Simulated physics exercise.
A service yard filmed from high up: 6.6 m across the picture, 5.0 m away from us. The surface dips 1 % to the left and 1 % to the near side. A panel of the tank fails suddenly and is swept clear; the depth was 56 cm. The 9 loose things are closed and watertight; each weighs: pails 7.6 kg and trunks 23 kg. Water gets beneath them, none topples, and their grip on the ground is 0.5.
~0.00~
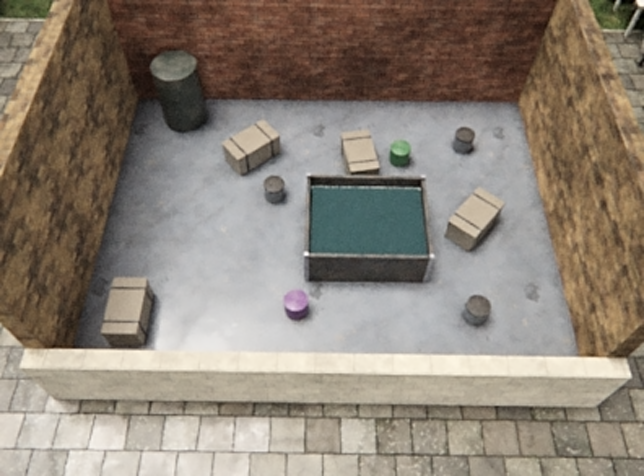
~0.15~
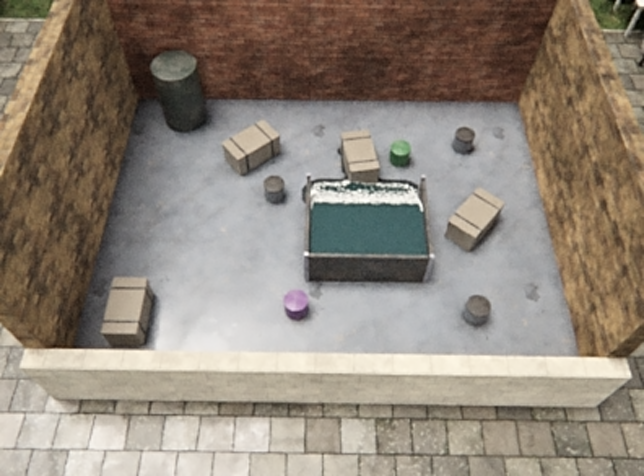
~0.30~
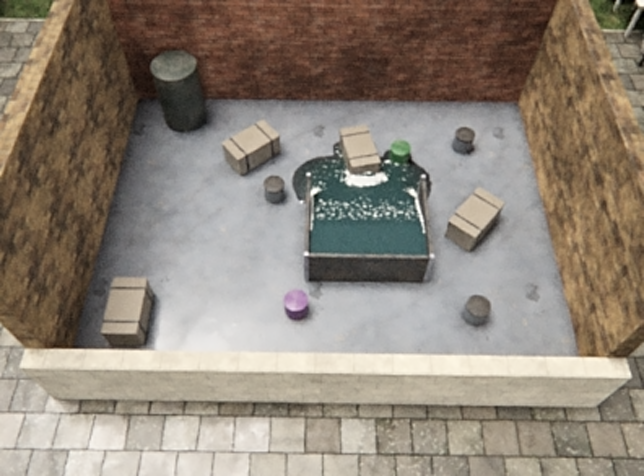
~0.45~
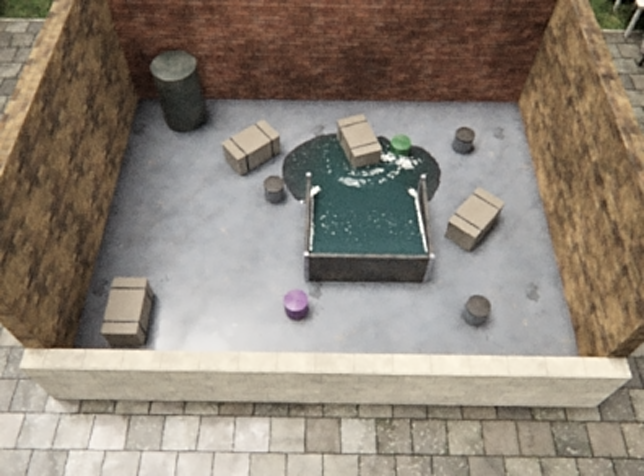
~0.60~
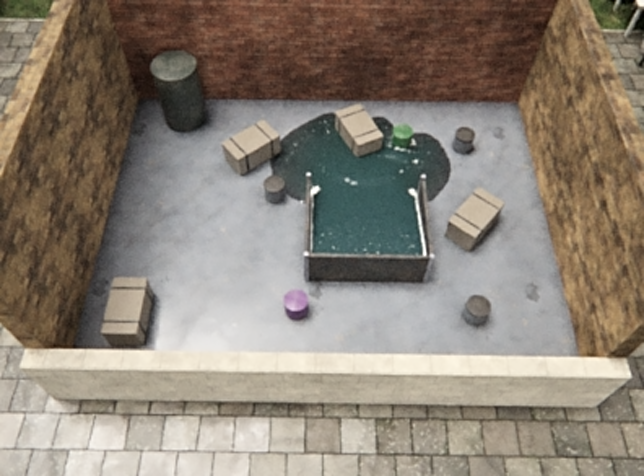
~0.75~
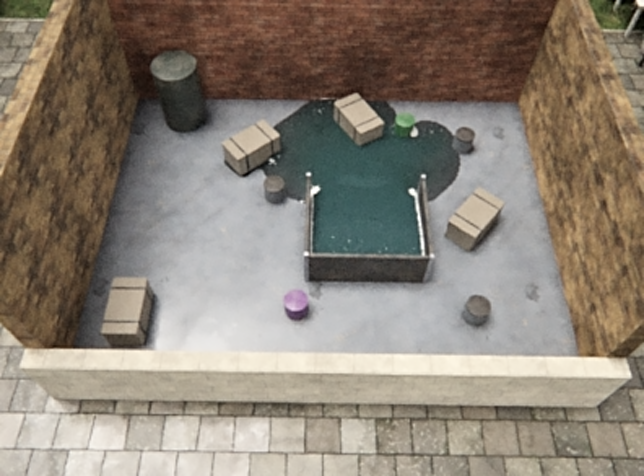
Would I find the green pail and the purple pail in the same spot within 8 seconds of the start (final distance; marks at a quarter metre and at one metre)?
Green pail travels far, purple pail barely shifts.
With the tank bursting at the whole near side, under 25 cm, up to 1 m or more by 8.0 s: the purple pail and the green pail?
In that case the purple pail gets carried off, the green pail holds its place.
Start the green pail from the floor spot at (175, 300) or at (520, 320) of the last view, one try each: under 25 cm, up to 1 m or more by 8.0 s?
In that order: It stays put; it barely shifts.
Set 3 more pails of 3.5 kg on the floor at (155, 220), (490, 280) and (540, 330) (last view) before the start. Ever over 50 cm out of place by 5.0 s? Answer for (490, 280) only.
Answer: Under.
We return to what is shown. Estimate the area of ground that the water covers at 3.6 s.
Roughly 21 m2.
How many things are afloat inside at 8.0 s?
At that moment 0.
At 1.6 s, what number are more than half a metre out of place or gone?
By then 2.
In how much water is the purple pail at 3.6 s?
Roughly 0 cm.
After 1.6 s the green pail is near (439, 91), 1.4 m from its start, afloat; the purple pail is near (296, 300), 0.0 m from its start, aground; 2 afloat.
After 3.6 s the green pail is near (507, 188), 1.7 m from its start, aground; the purple pail is near (296, 300), 0.0 m from its start, aground; 1 afloat.
After 5.6 s the green pail is near (531, 256), 2.6 m from its start, aground; the purple pail is near (296, 300), 0.0 m from its start, aground; 0 afloat.
After 8.0 s the green pail is near (531, 256), 2.6 m from its start, aground; the purple pail is near (296, 300), 0.0 m from its start, aground; 0 afloat.
